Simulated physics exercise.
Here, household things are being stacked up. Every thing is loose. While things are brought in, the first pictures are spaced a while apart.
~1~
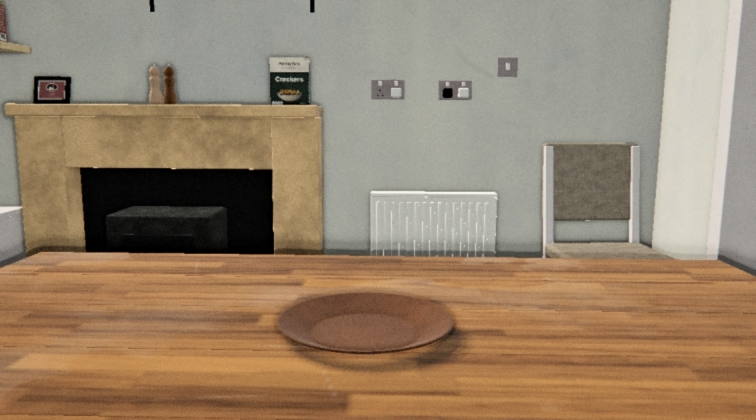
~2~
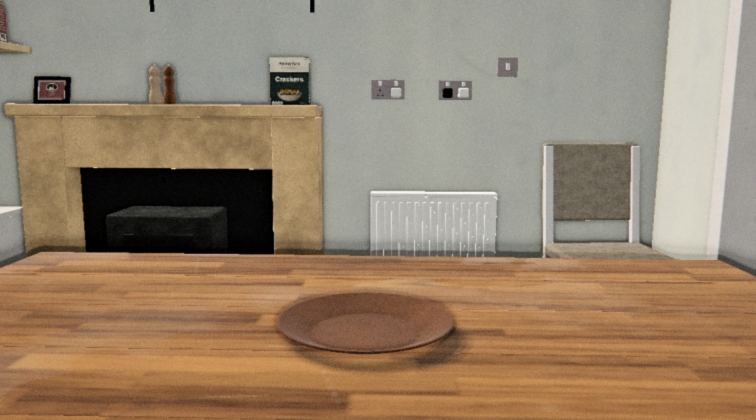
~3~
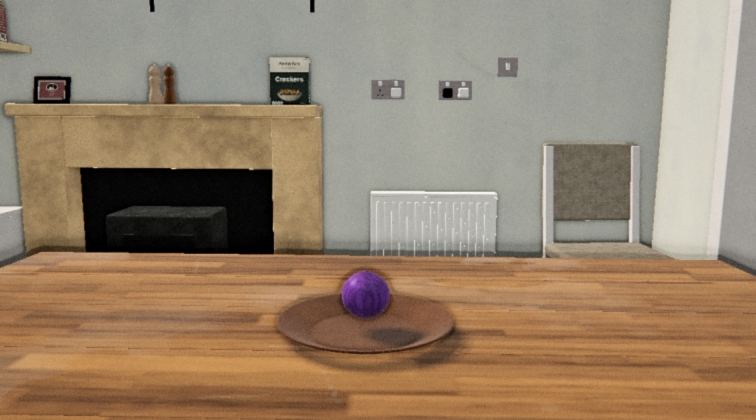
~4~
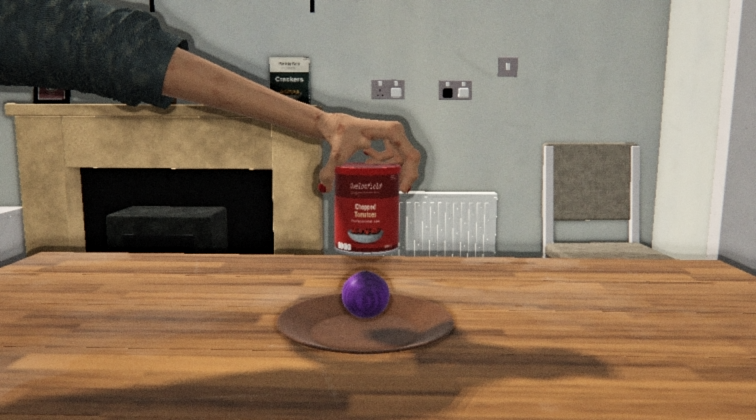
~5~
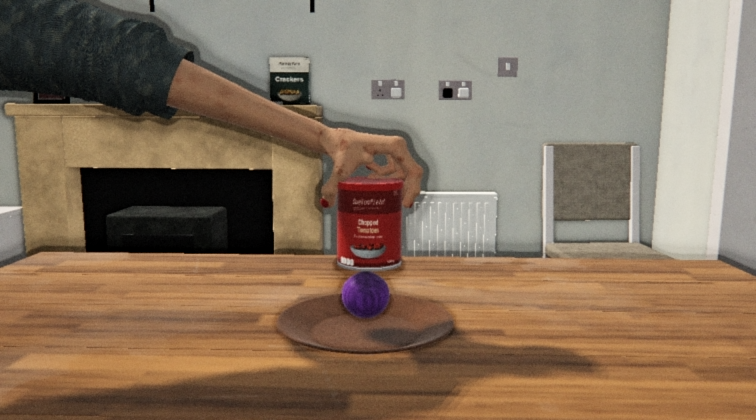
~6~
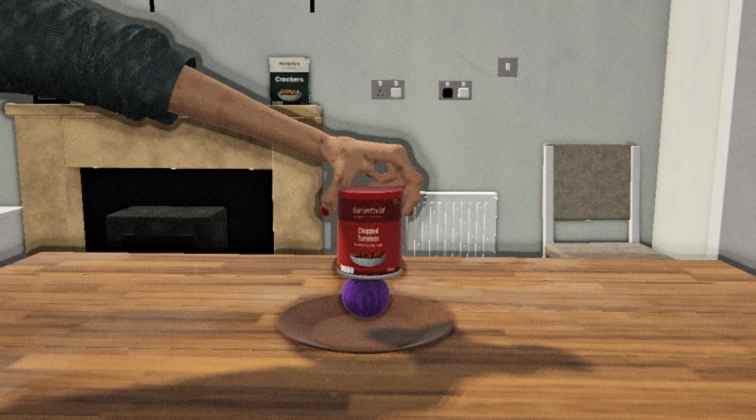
In this clip, a brown plate sits on a wooden table, and a purple ball appears on it. A hand reaches in from the left holding a red tin and lowers it onto the ball, still gripping it.
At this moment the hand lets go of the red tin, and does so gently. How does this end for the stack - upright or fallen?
In the end the pile is left disturbed.
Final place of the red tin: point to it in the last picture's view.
Near (551, 297).
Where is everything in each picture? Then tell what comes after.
The last thing is not in view yet; brown plate (365, 326), in the first frame.
The last thing is not in view yet; brown plate (365, 326), in the second frame.
The last thing is not in view yet; brown plate (365, 326), in the third frame.
Coming down; red tin (367, 208); brown plate (365, 326), in the fourth frame.
Coming down; red tin (370, 222); brown plate (365, 326), in the fifth frame.
In place under the hand; red tin (370, 230); brown plate (365, 326), in the sixth frame.
Then, 0.60 s past the last view, red tin now fallen.
Then, 0.80 s past the last view, things are still on the move.
Finally, fallen, red tin; the other 2 still in place. Final places as the last picture's camera would see them, red tin near (551, 298). The pile loses its balance.
